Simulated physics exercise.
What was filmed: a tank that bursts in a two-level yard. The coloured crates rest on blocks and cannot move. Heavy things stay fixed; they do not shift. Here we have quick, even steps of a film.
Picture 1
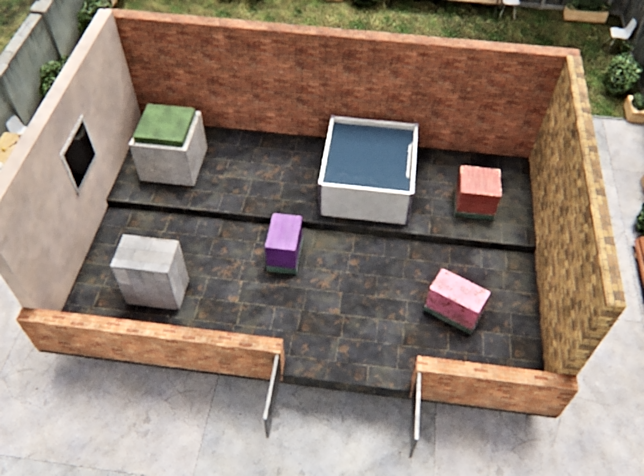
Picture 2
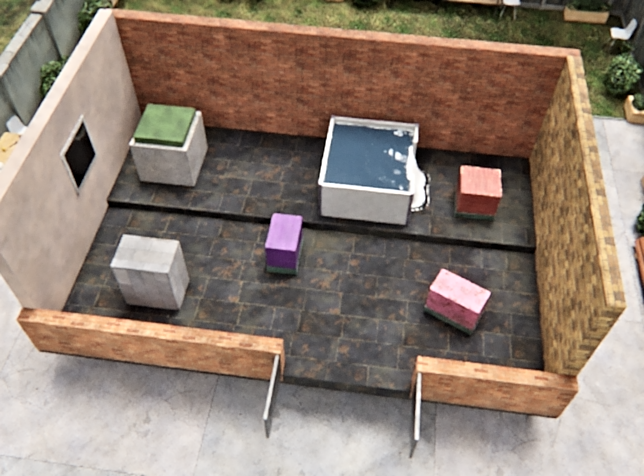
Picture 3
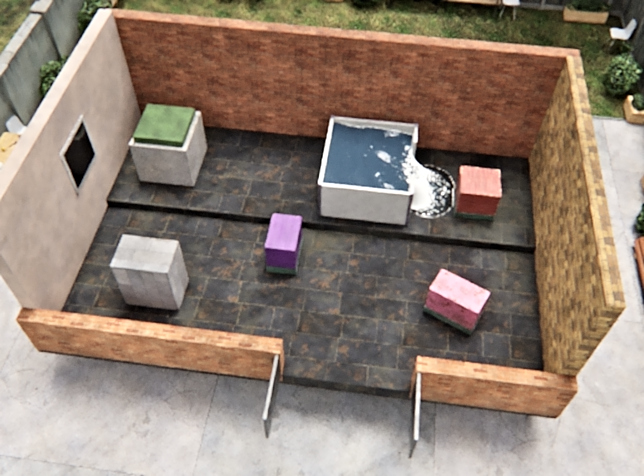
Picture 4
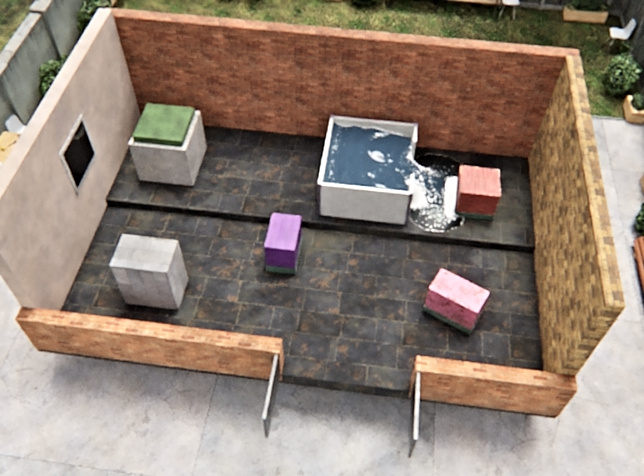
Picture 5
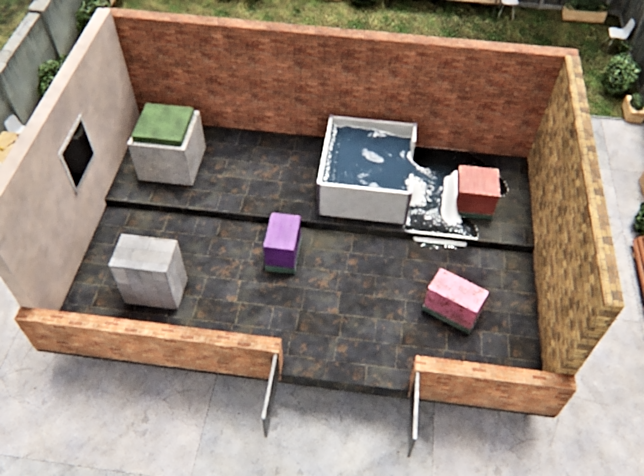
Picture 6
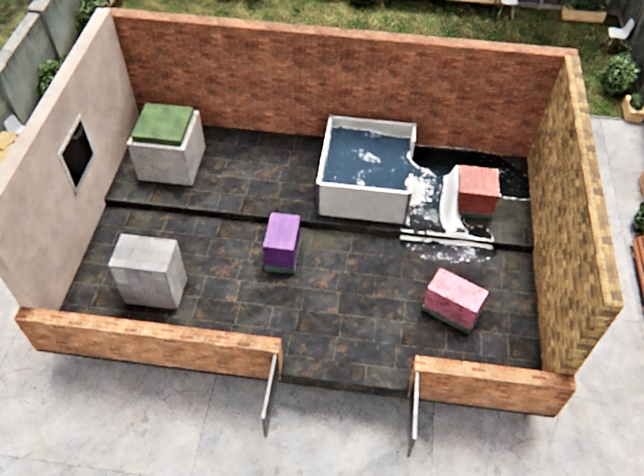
Water bursting from the right side of a raised tank, spreading around an orange block and spilling over the step in a walled yard.
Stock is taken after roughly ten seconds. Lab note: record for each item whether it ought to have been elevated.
Result - red crate: Wetted, should be elevated; purple crate: Dry, no change needed; pink crate: Wetted, should be elevated.
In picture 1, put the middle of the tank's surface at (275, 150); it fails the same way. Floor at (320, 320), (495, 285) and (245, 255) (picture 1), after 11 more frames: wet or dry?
Results in order - left untouched, swamped, left untouched.
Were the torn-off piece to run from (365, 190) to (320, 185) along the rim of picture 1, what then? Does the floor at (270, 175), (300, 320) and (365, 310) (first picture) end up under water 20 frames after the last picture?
Taken in turn, that's not reached, reached, and finally reached.
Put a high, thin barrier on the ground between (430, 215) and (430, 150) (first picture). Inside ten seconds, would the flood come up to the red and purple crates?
Red crate: Untouched, purple crate: Untouched.
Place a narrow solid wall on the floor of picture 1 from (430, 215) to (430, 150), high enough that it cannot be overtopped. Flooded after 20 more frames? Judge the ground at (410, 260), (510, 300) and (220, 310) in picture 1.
As listed: Under water, covered, clear.
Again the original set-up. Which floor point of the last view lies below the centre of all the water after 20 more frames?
Near (430, 225).
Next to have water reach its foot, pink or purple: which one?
Answer: The pink one.
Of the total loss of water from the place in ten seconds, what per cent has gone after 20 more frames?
Estimate: Some 30 %.
A moment on, water covers 20 % of the floor; the red crate water round its plinth, the purple crate not reached, the pink crate water round its plinth.
Next, water covers 35 % of the floor; the red crate water round its plinth, the purple crate not reached, the pink crate water round its plinth.
Then, water covers 45 % of the floor; the red crate water round its plinth, the purple crate water round its plinth, the pink crate water round its plinth.
Later, water covers 60 % of the floor; the red crate water round its plinth, the purple crate water round its plinth, the pink crate water round its plinth.
In the end, water covers 80 % of the floor; the red crate was topped, the purple crate stayed above the water, the pink crate was topped.
